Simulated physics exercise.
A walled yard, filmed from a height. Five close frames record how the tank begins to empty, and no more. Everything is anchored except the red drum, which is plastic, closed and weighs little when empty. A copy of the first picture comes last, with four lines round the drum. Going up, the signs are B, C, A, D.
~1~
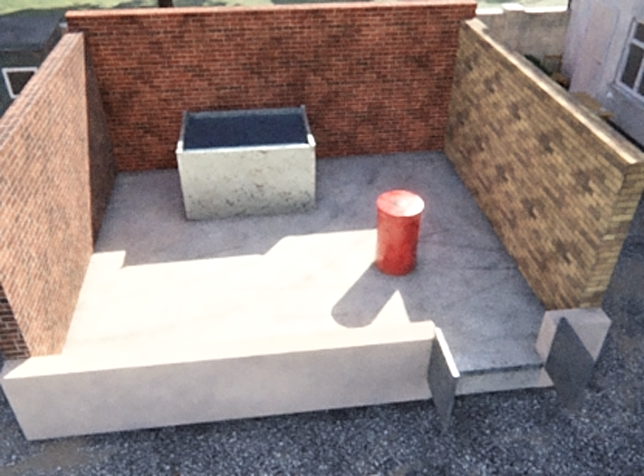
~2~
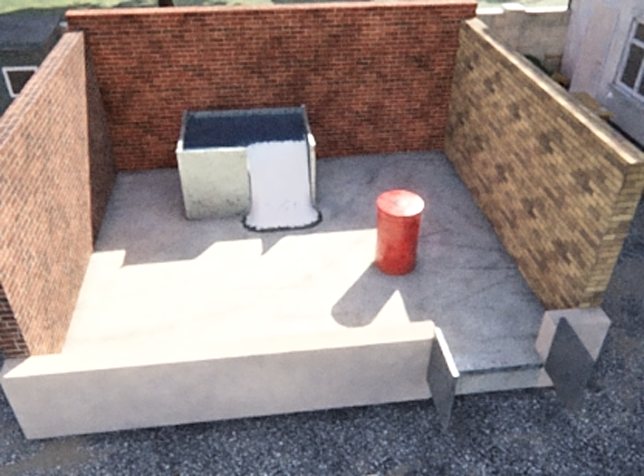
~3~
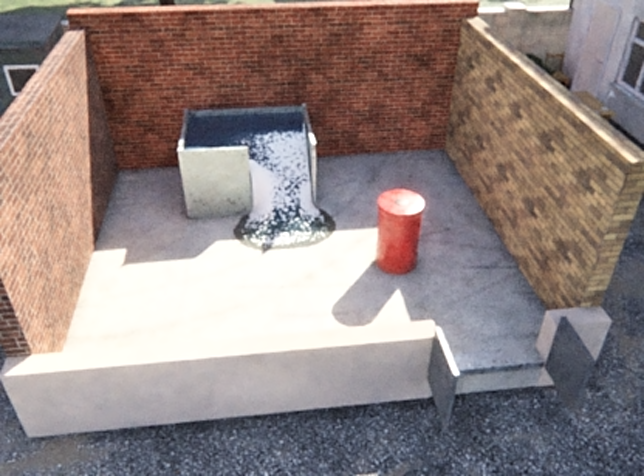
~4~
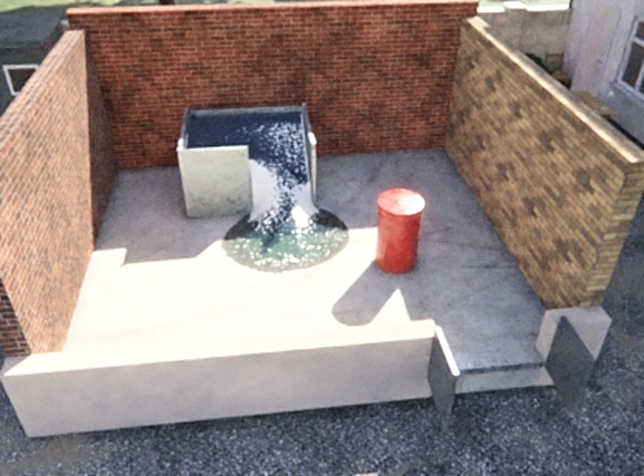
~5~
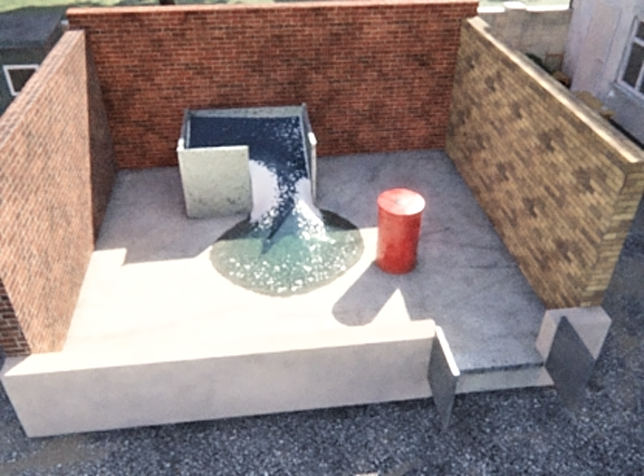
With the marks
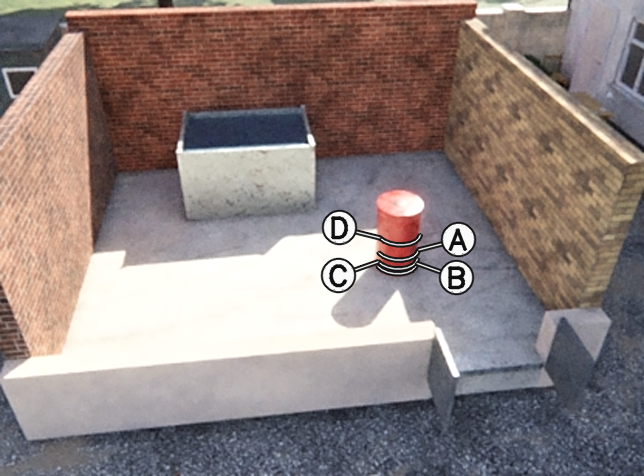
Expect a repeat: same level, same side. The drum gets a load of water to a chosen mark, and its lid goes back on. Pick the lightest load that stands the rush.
Level D just does it.
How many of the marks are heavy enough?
One.
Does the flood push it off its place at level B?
Yes, that goes wrong.
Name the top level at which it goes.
A it is.
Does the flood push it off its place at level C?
Yes, it does.
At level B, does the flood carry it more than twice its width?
Yes, it does.
In white, A at (402, 260); B at (400, 273); C at (401, 268); D at (403, 244); from the bottom up B, C, A, D.
Choosing A, it is pushed about its own width away.
Choosing B, it is pushed about 3 times its own width away.
Choosing C, it is pushed about 3 times its own width away.
Choosing D, it does not move.
